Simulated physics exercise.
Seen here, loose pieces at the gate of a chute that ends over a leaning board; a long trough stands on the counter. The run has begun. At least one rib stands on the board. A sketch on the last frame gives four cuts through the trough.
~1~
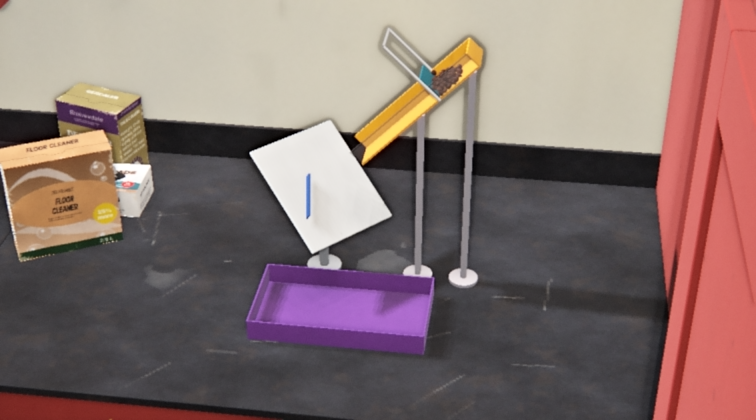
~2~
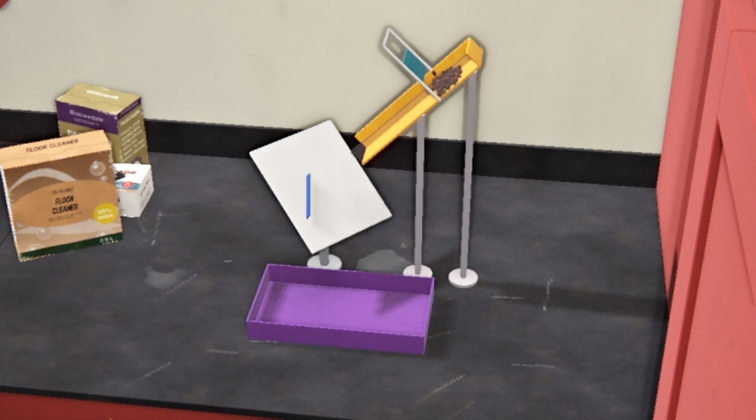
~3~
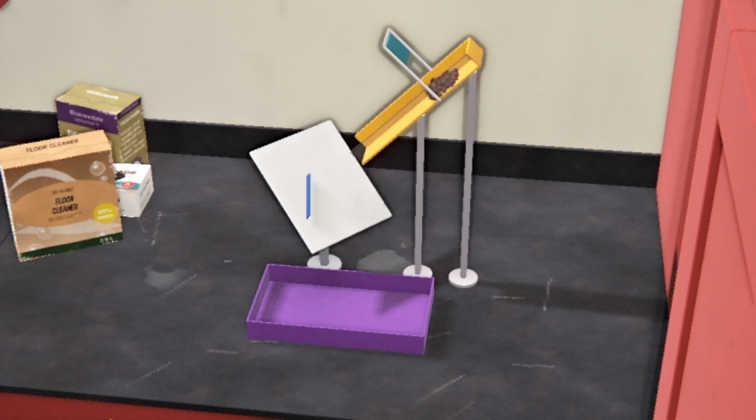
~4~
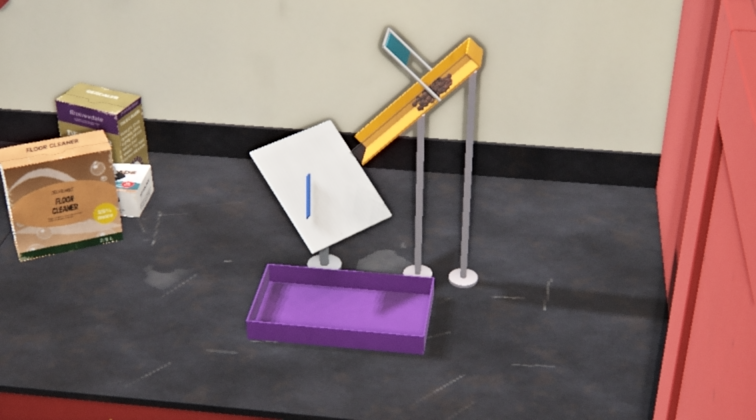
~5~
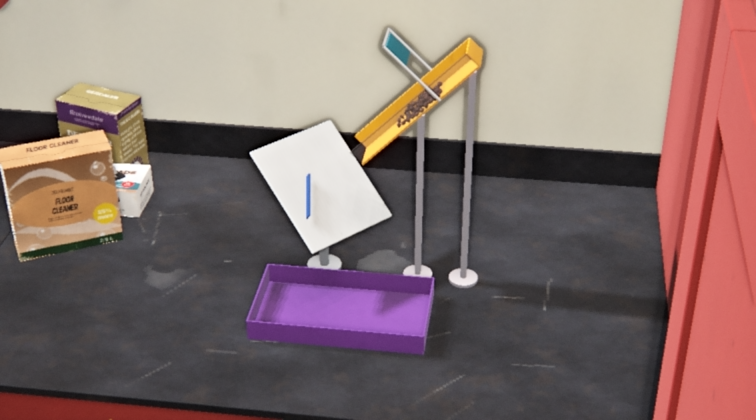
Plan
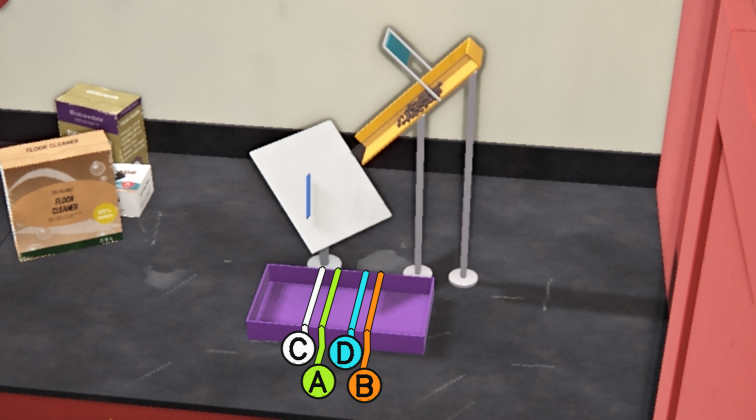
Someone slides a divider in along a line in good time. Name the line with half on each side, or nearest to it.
Line D does it best.
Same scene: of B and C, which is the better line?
It is B.
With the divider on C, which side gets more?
More lands on the right.
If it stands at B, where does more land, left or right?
The left side.
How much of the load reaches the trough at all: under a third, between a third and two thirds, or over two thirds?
It is over two thirds.
On the marked copy, line A crosses the front rim at (321, 327); line B crosses the front rim at (367, 331); line C crosses the front rim at (304, 326); line D crosses the front rim at (351, 330).
With A, of what is caught, a small part on the left of the divider, nearly all on the right.
With B, of what is caught, most on the left of the divider, a small part on the right.
With C, of what is caught, none on the left of the divider, all on the right.
With D, of what is caught, about two thirds on the left of the divider, about a third on the right.
